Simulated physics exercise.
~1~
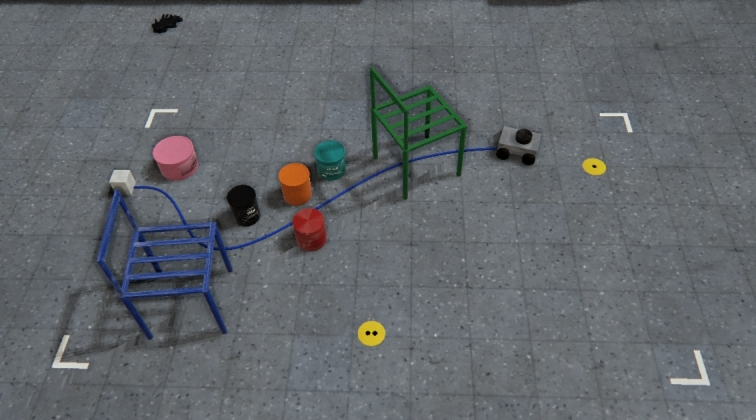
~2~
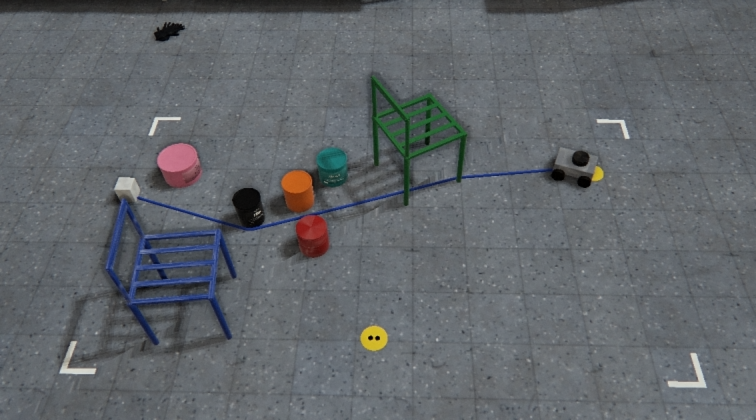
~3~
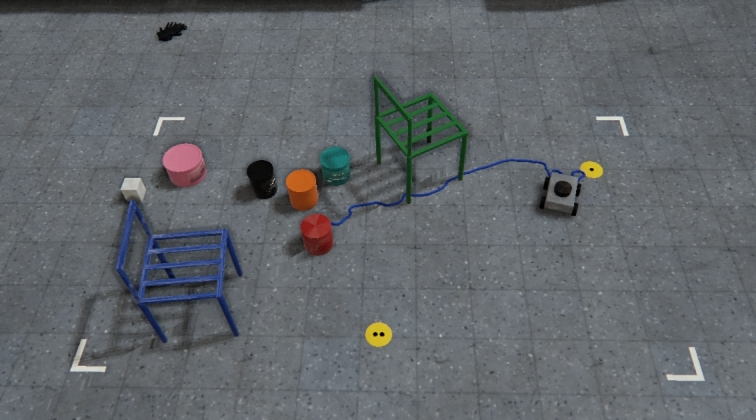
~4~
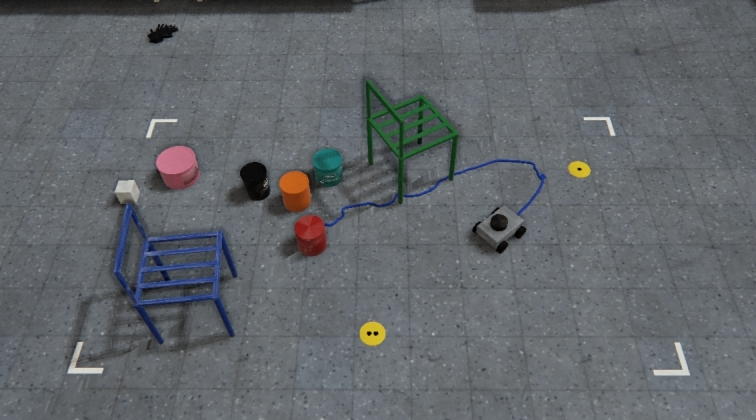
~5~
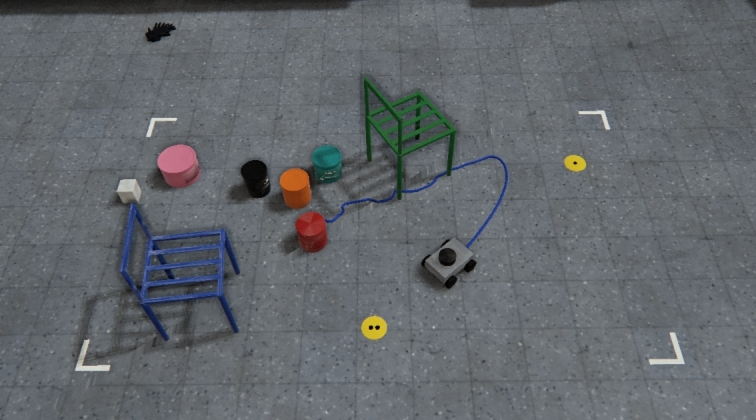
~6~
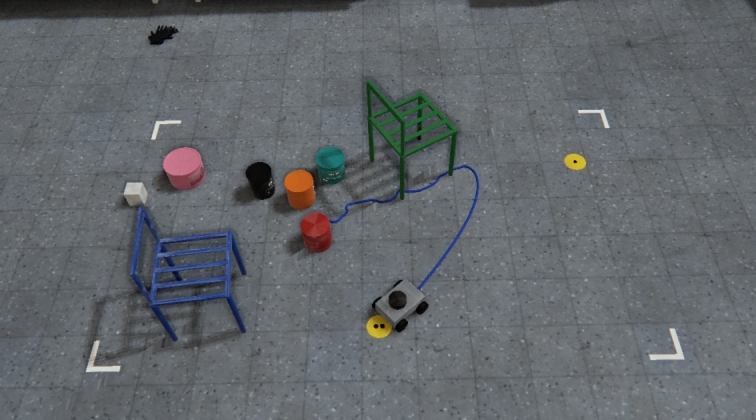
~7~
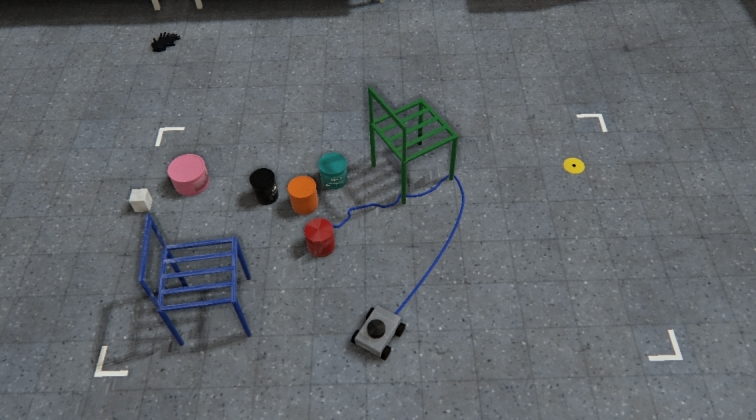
A small wheeled cart towing a blue lead drives right to a yellow mark, pulling the lead taut until it comes free and the black bucket shifts slightly; the cart then heads down and left, stopping by the second mark, with the chairs and other containers unmoved.
